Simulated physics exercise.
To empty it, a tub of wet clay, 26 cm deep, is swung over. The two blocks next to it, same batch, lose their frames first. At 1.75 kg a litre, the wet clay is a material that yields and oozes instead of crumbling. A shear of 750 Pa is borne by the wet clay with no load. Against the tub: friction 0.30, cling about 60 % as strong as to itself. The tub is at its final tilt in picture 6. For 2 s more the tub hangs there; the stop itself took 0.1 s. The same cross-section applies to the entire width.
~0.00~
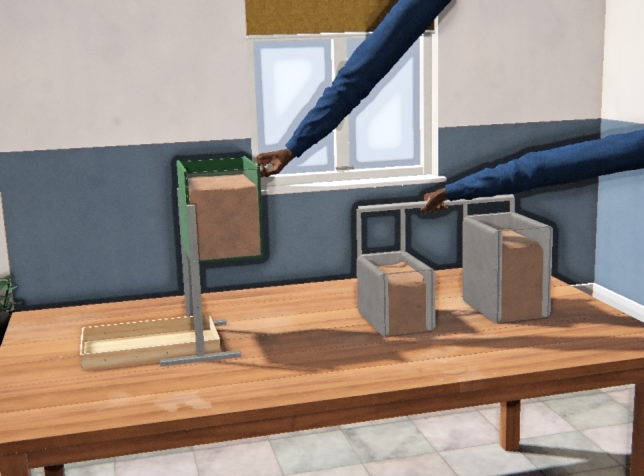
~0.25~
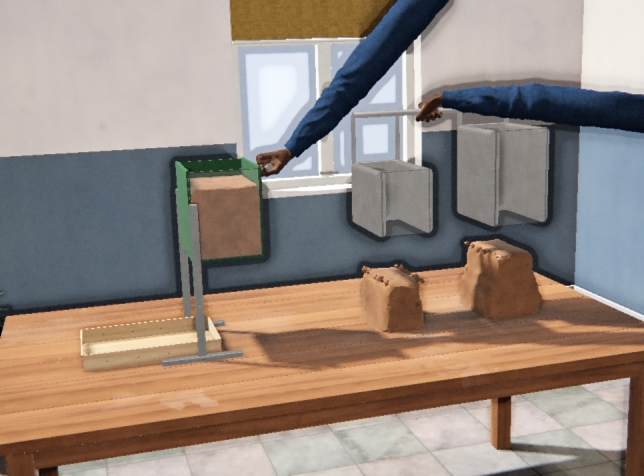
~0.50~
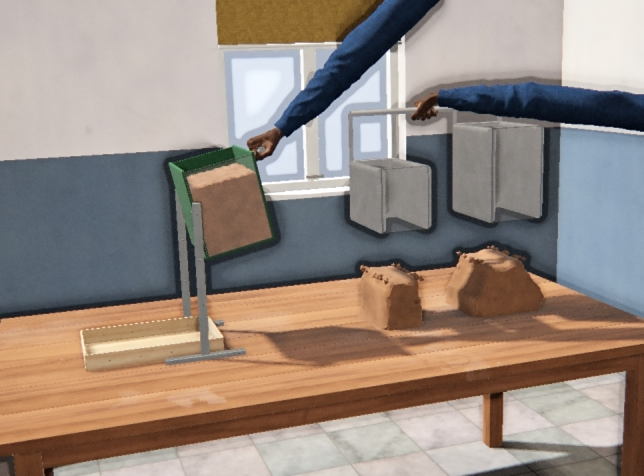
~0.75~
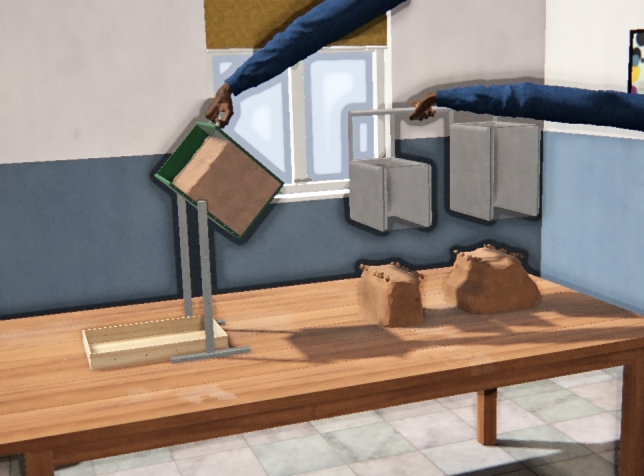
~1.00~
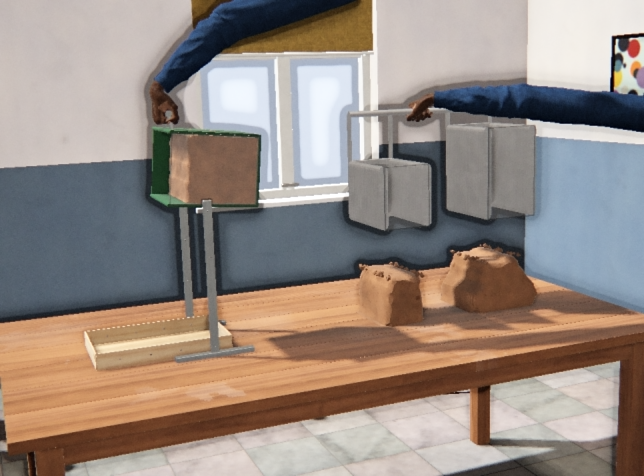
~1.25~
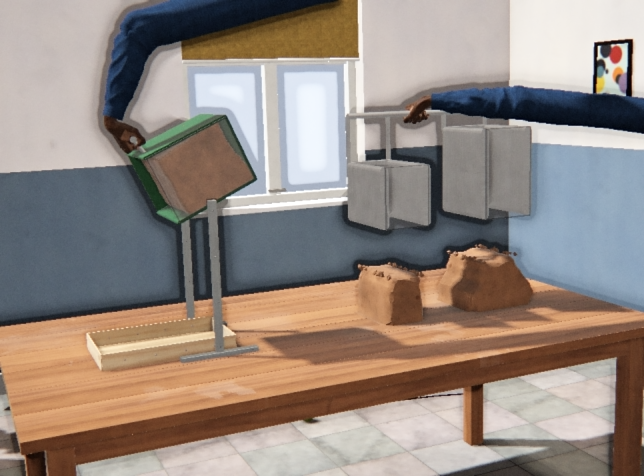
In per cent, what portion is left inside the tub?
Some 34 per cent is left inside the tub.
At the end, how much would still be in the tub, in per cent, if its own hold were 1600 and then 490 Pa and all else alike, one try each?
100 %, then 12 %.
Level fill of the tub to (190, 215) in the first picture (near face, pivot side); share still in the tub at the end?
About 45 per cent.
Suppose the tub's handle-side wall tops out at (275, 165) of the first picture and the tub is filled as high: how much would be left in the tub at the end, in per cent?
About 25 % stays in the tub.
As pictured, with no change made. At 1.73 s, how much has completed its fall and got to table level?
Some 45 % has got all the way down.
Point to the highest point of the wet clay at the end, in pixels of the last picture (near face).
Around (241, 167).
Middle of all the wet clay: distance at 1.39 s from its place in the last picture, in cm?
6 cm.
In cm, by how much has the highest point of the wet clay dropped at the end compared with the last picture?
Roughly 13 cm.
After 1.39 s, the tub is at 114 degrees and holds 87 %.
After 1.56 s, the tub is at 114 degrees and holds 43 %.
After 1.73 s, the tub is at 114 degrees and holds 34 %.
After 1.90 s, the tub is at 114 degrees and holds 34 %.
After 3.25 s, the tub is at 114 degrees and holds 34 %.
